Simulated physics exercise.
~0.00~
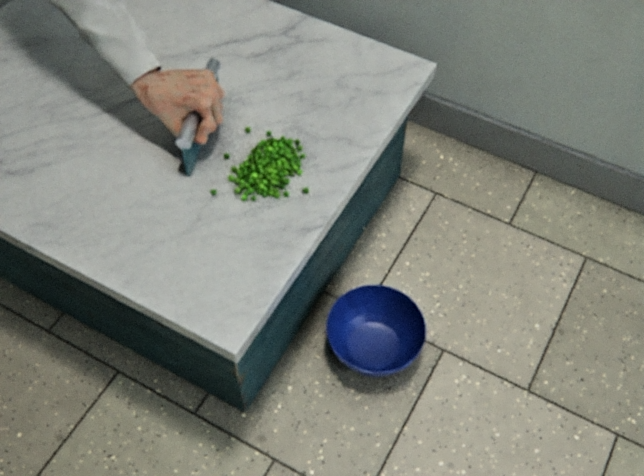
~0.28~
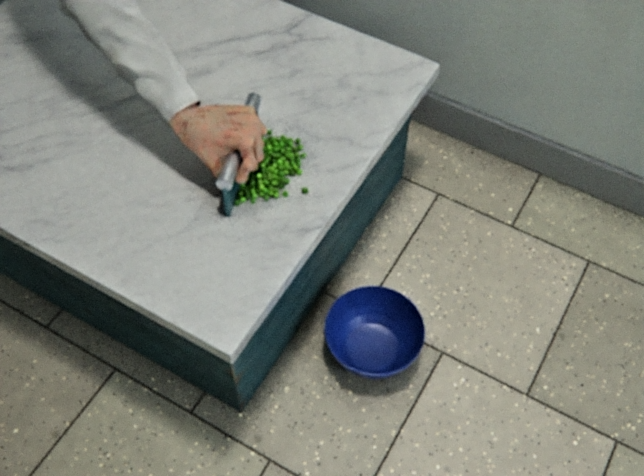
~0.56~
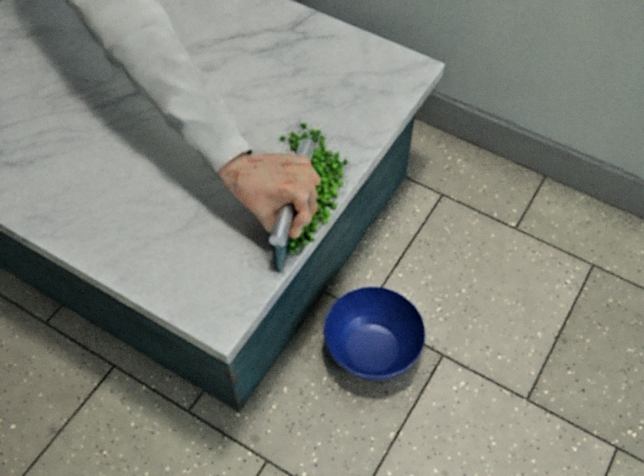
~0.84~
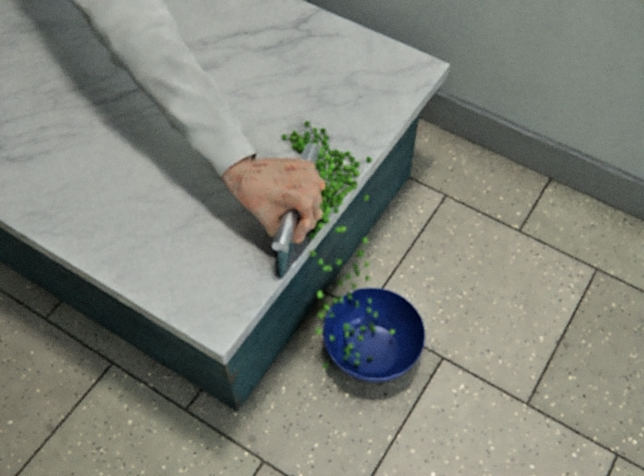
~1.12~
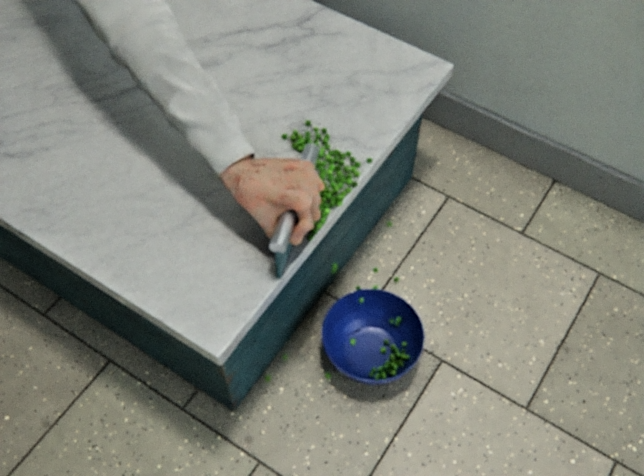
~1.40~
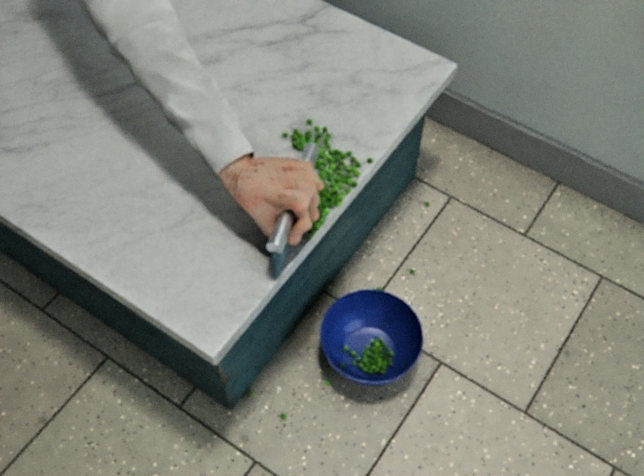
A hand in a white sleeve grips a grey scraper on a pale marble-topped block with dark teal sides, seen from above at an angle, beside a heap of green peas. A blue bowl sits on the speckled tile floor below the edge, near a grey wall. The scraper slides right and toward the viewer, pushing the peas to the brink, and stops there. Some peas spill over the edge and drop, many landing in the bowl. At the end a small cluster rests in the bowl, a few have missed it, and most remain on top beside the still hand.
